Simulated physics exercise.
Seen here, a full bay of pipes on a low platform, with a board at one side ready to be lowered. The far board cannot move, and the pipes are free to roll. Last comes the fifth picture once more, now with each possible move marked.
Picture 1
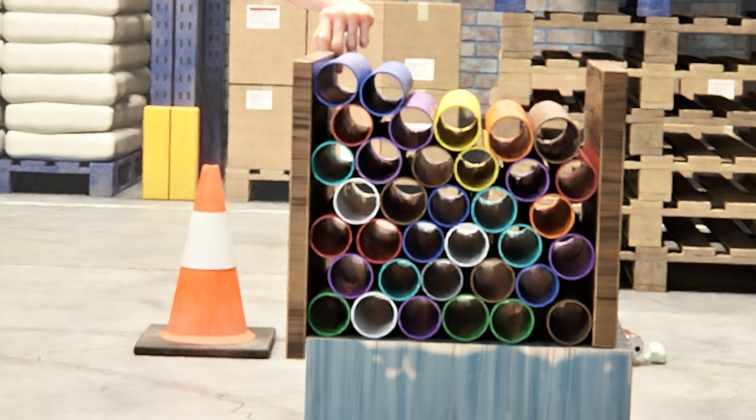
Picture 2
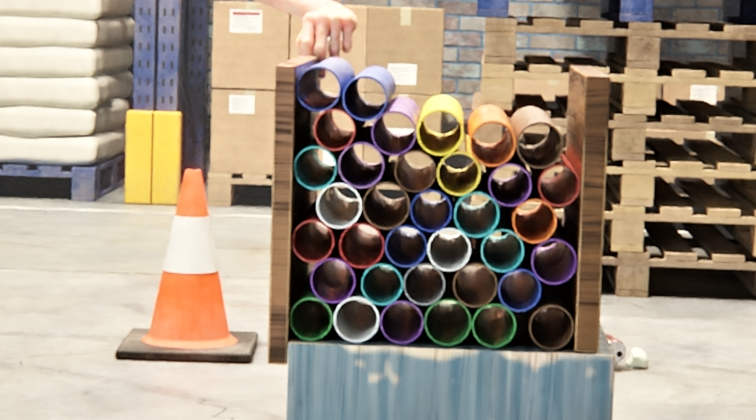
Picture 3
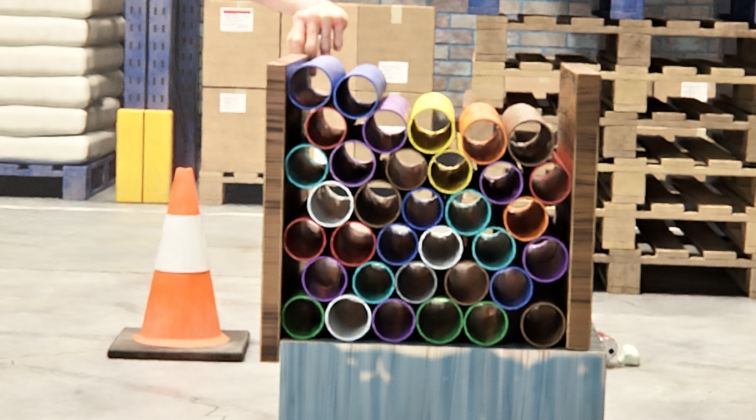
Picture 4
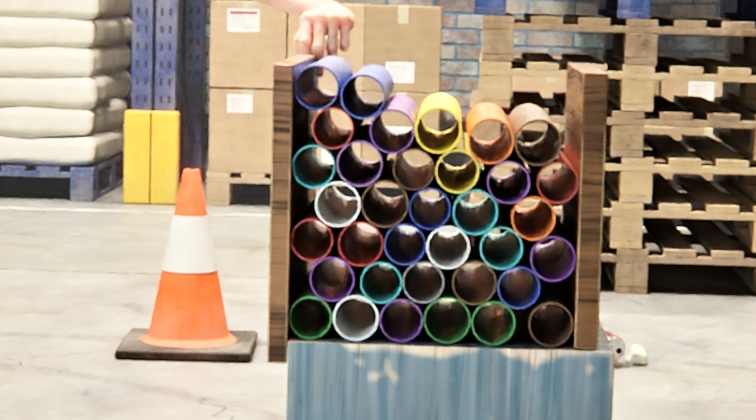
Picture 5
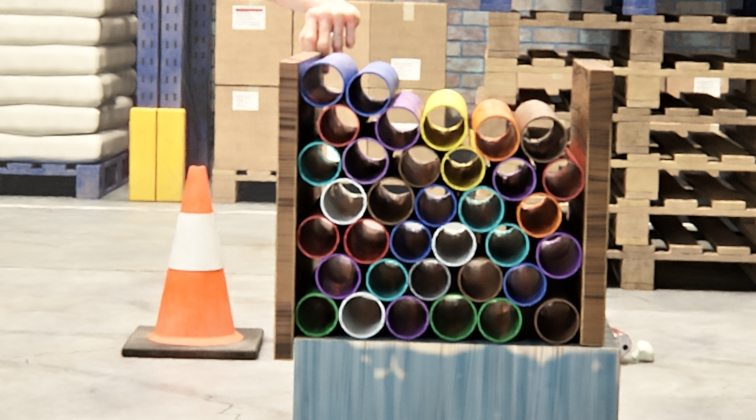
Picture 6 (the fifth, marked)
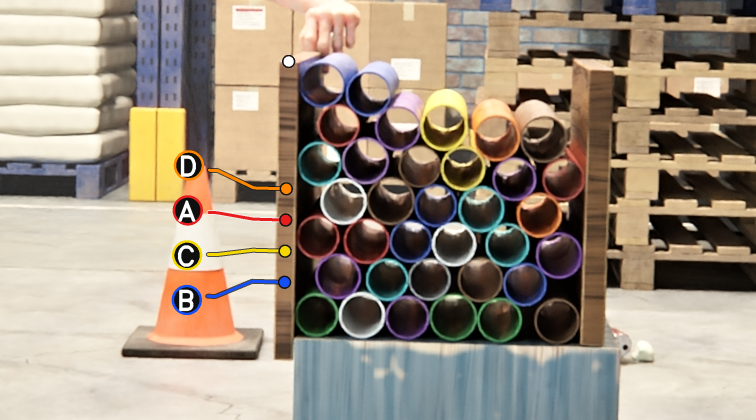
In this clip, colourful pipes sit stacked between upright boards on a blue platform beside an orange and white cone, a hand resting at the top left; the view shifts slightly sideways and back while the pipes stay in place.
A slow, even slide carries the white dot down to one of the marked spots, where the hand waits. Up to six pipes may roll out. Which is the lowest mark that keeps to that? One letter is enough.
Stop at C.
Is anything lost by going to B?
At B: Yes.
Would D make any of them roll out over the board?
At D: Yes.
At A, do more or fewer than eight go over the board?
It loses fewer than eight.
On the marked copy, A at (286, 220); B at (284, 283); C at (285, 251); D at (286, 189); the white dot at (289, 61).
With C. Early on, top of the board (298, 145).
Further on, top of the board (296, 238).
At the end, top of the board (296, 251), four out over the board.
As for the rest, A four out over the board; B more than six out over the board; D one out over the board.
